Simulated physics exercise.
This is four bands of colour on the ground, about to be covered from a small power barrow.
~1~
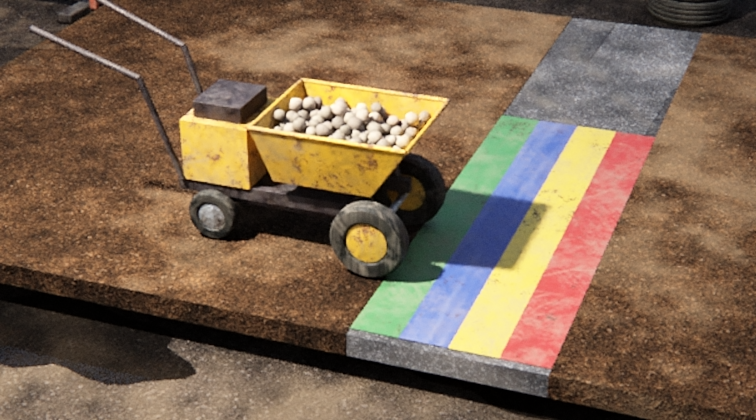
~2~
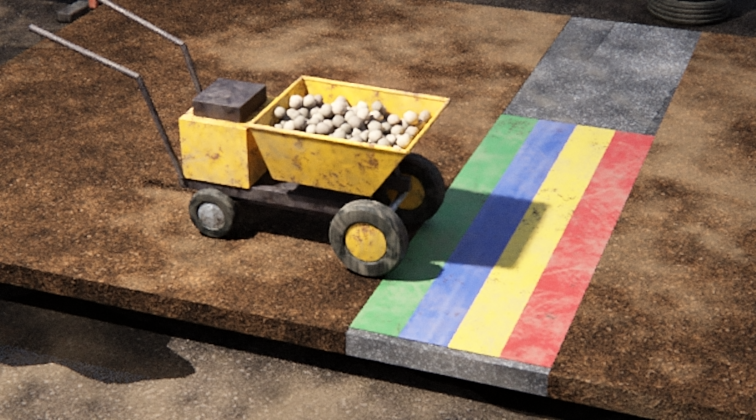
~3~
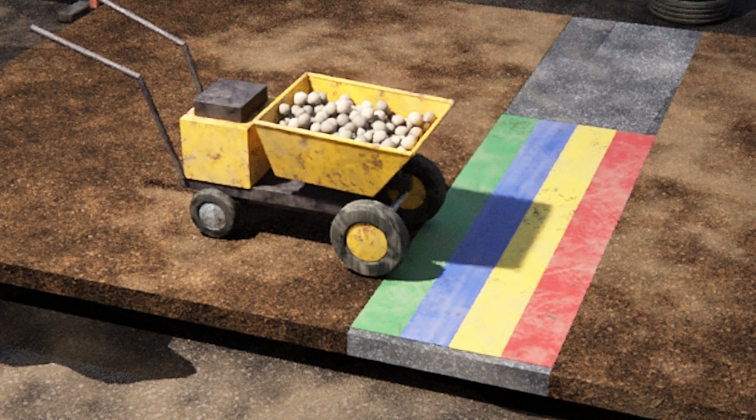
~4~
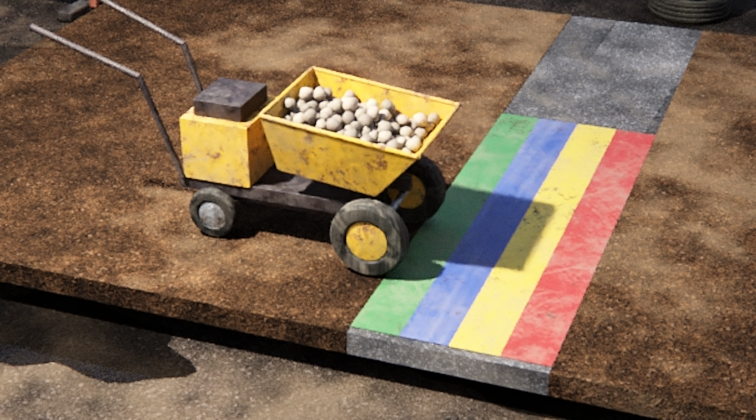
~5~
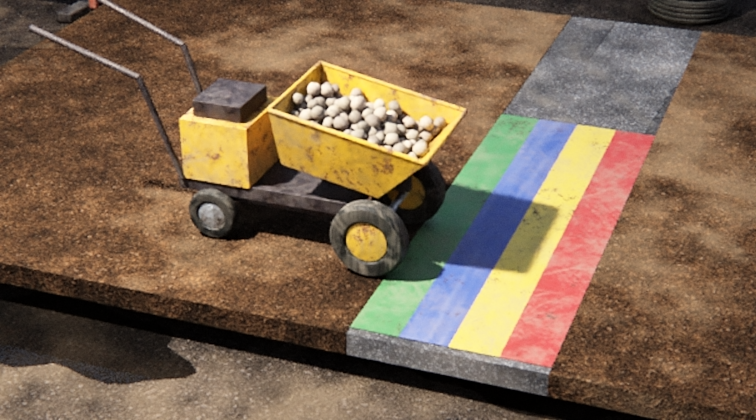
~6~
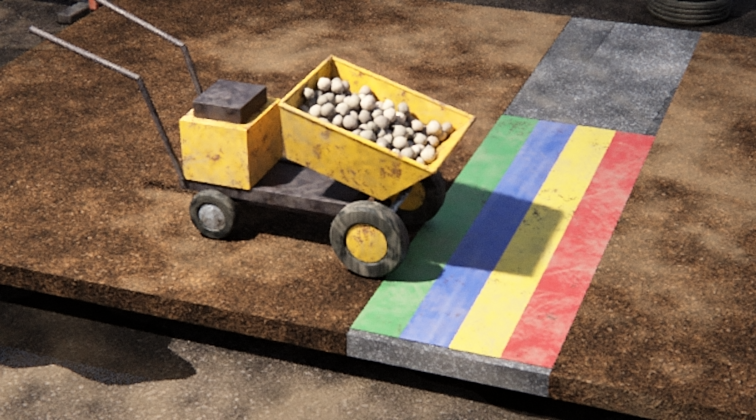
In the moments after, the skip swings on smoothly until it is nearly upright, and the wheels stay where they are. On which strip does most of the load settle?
Most covered: The yellow band.
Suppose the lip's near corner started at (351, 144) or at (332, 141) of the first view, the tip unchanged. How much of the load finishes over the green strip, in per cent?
Near 10 % and 20 %.
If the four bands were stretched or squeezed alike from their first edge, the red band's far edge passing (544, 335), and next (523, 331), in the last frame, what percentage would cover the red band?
The first gives 30 %, the second 30 %.
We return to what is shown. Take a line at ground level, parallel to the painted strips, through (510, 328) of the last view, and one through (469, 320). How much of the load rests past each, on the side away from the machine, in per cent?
About 40 and 70 per cent.
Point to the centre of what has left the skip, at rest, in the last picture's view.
Roughly at (541, 268).
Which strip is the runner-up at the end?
Next in line is the red strip.
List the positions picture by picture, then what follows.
The first frame shows lip of the skip (406, 153), level; top of the load (350, 119), river pebbles; green strip (395, 302); blue strip (442, 312); yellow strip (491, 321); red strip (541, 331).
The second frame shows lip of the skip (407, 152), level; top of the load (339, 122).
The third frame shows lip of the skip (412, 155), tipped barely; top of the load (344, 121).
The fourth frame shows lip of the skip (418, 157), tipped a little; top of the load (327, 115).
The fifth frame shows lip of the skip (425, 164), tipped a little; top of the load (334, 112).
The sixth frame shows lip of the skip (434, 172), tipped clearly; top of the load (343, 110); green strip (395, 302); blue strip (443, 311); yellow strip (491, 321); red strip (541, 330).
Just after the last frame, skip tipped steeply; every one in the skip.
A moment on, skip tipped right over; the larger part in the skip; roughly a quarter over the yellow strip; about a tenth over the red strip; just a few falling.
Further on, skip tipped right over; roughly a third in the skip; just a few over the blue strip; roughly a third over the yellow strip; roughly a quarter over the red strip; about a tenth off the paint.
When it is over, skip tipped right over; roughly a third in the skip; not one over the green strip; just a few over the blue strip; roughly a third over the yellow strip; roughly a quarter over the red strip; about a tenth off the paint.
